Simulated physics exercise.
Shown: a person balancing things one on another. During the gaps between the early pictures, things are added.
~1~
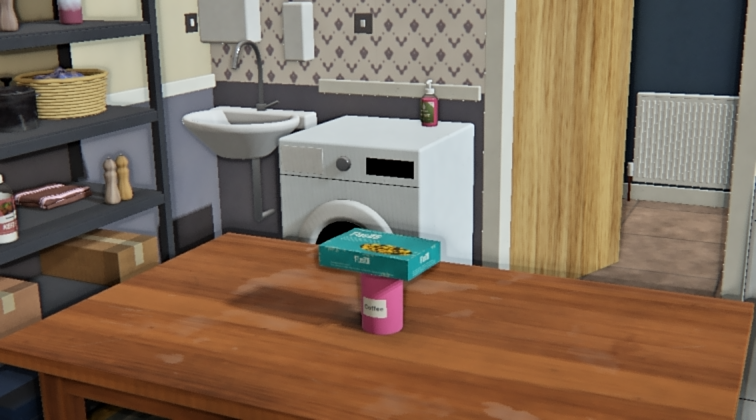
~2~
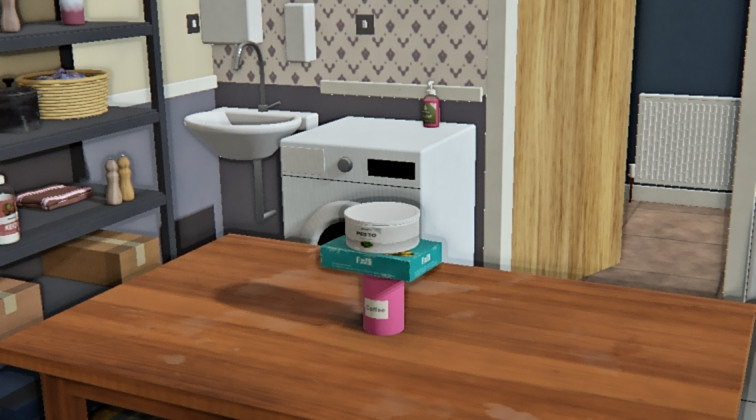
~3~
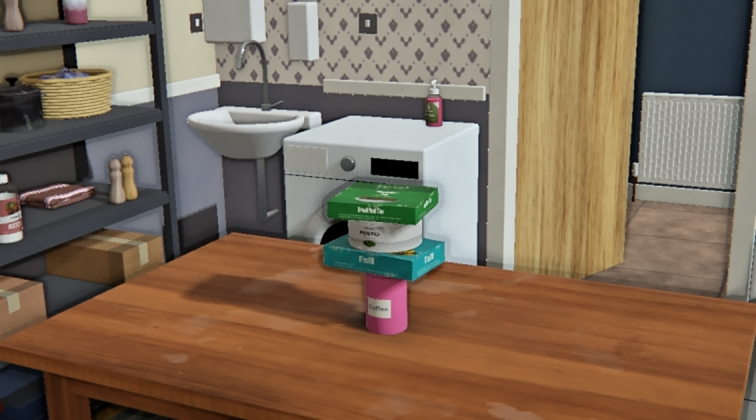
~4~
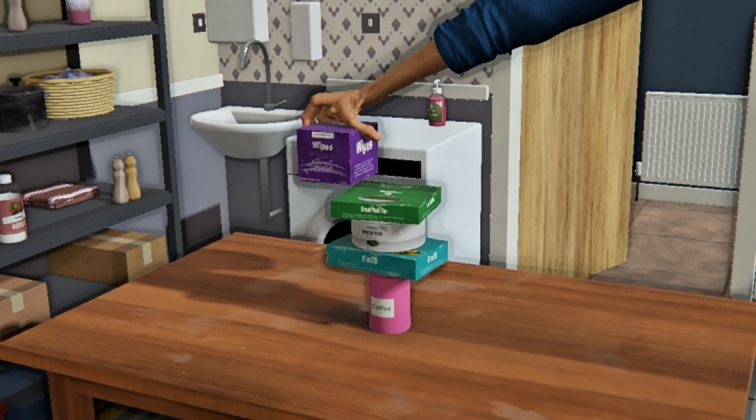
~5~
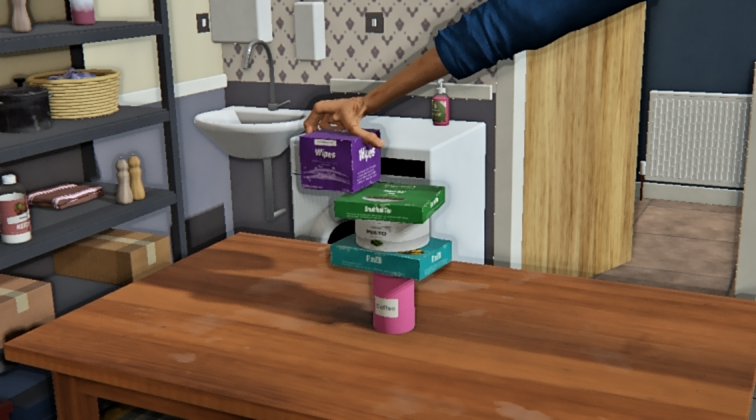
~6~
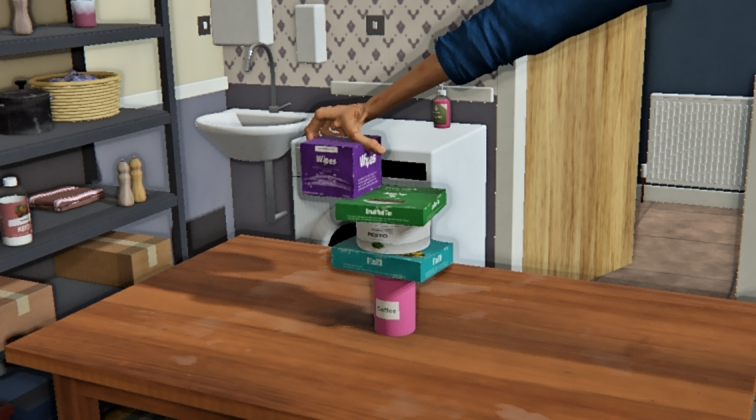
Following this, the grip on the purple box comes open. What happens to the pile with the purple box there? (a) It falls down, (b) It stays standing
The answer is a.
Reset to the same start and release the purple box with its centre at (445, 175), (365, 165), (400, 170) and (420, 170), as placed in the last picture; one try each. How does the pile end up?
The pile goes down in the first case, does not fall in the second, does not fall in the third and does not fall in the fourth.
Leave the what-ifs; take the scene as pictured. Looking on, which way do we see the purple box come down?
It ends up further left.
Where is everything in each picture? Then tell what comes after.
In the first frame, the last thing is not in view yet.
In the second frame, the last thing is not in view yet; pink jar (383, 296).
In the third frame, the last thing is not in view yet; white tub (385, 226).
The fourth frame shows on its way; purple box (339, 151); pink jar (390, 295).
The fifth frame shows on its way; purple box (341, 158); white tub (392, 225).
The sixth frame shows in place under the hand; purple box (342, 165); pink jar (395, 297).
Then, 0.40 s past the last view, purple box now fallen.
Then, 0.50 s past the last view, things are still on the move.
Then, 0.70 s past the last view, as before.
Finally, fallen, purple box; the other 4 still in place. Final places as the last picture's camera would see them, purple box near (272, 281). The pile gives way.
